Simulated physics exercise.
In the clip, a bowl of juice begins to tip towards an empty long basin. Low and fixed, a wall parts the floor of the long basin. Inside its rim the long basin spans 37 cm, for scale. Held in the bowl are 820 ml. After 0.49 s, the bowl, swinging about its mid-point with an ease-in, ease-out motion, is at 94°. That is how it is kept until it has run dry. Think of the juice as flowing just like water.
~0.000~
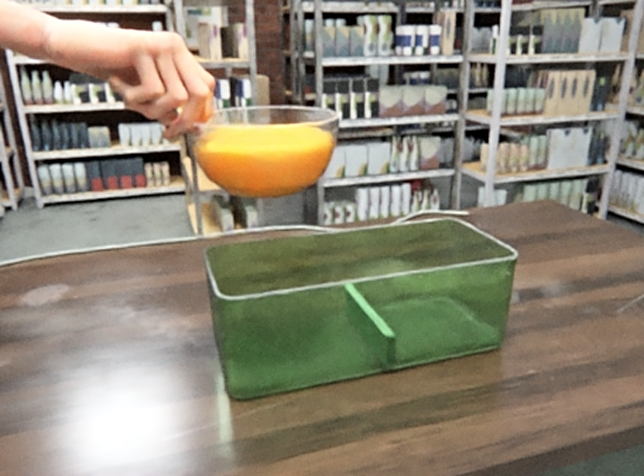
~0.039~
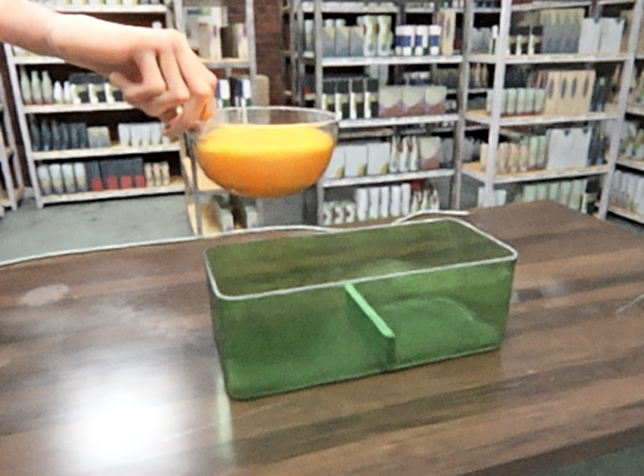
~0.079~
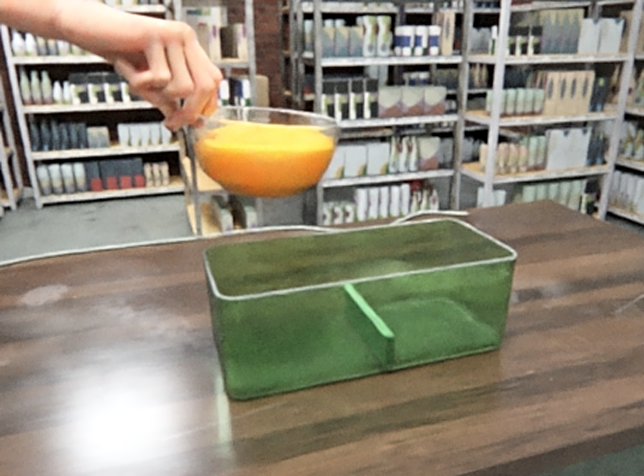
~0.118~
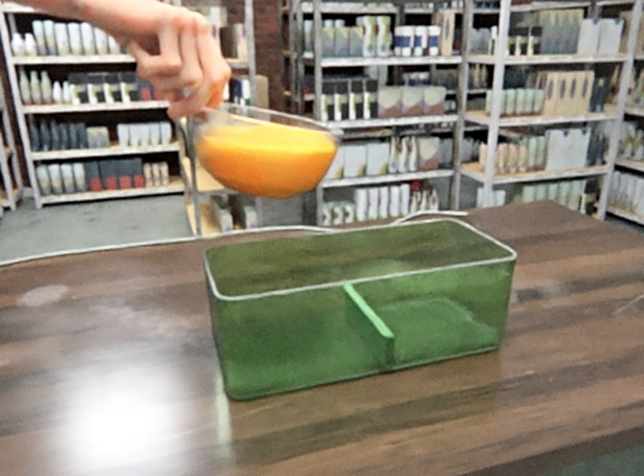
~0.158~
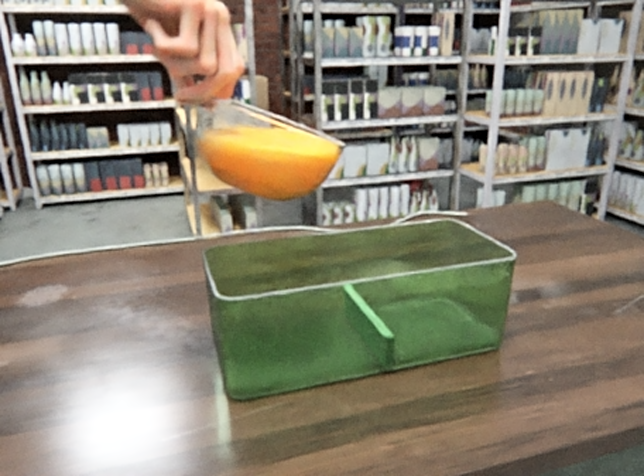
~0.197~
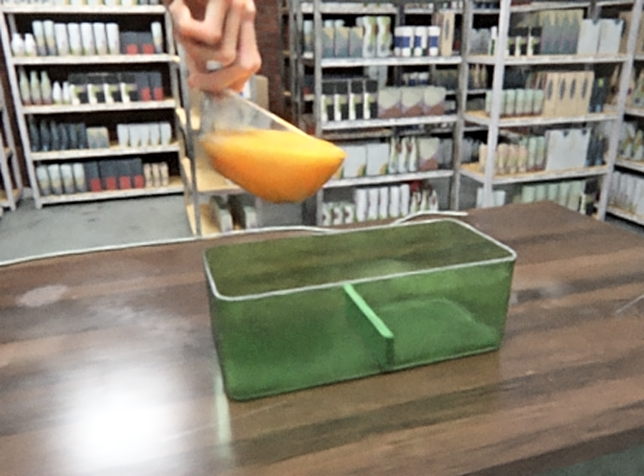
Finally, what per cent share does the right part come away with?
Roughly 52 per cent.
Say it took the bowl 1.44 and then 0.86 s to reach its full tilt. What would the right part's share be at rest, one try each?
Result: 75 per cent, then 65 per cent.
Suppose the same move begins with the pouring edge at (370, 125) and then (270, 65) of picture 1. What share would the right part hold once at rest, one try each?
80 then 10 %.
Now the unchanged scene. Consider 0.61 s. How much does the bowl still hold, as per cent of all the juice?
Remaining share: Approx. 5 %.
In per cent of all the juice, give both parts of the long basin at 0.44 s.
I'd say some 7 on the left and some 24 on the right.
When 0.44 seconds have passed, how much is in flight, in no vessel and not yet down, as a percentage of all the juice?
My guess is roughly 46 %.
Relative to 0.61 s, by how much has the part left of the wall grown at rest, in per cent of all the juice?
Close to 16% of the whole.
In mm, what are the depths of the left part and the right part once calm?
Left roughly 14 mm; right roughly 18 mm.
Then, 0.44 s in, the tilt is 91° and 23 per cent is still to pour, 7 is left of the wall and 23 right of it.
Then, 0.61 s in, the tilt is 94° and 5 per cent is still to pour, 31 is left of the wall and 59 right of it.
Then, 0.79 s in, the tilt is 94° and 0 per cent is still to pour, 43 is left of the wall and 53 right of it.
Then, 0.99 s in, the tilt is 94° and 0 per cent is still to pour, 46 is left of the wall and 53 right of it.
Finally, 47 per cent lies left of the wall, 52 right of it and 1 outside.
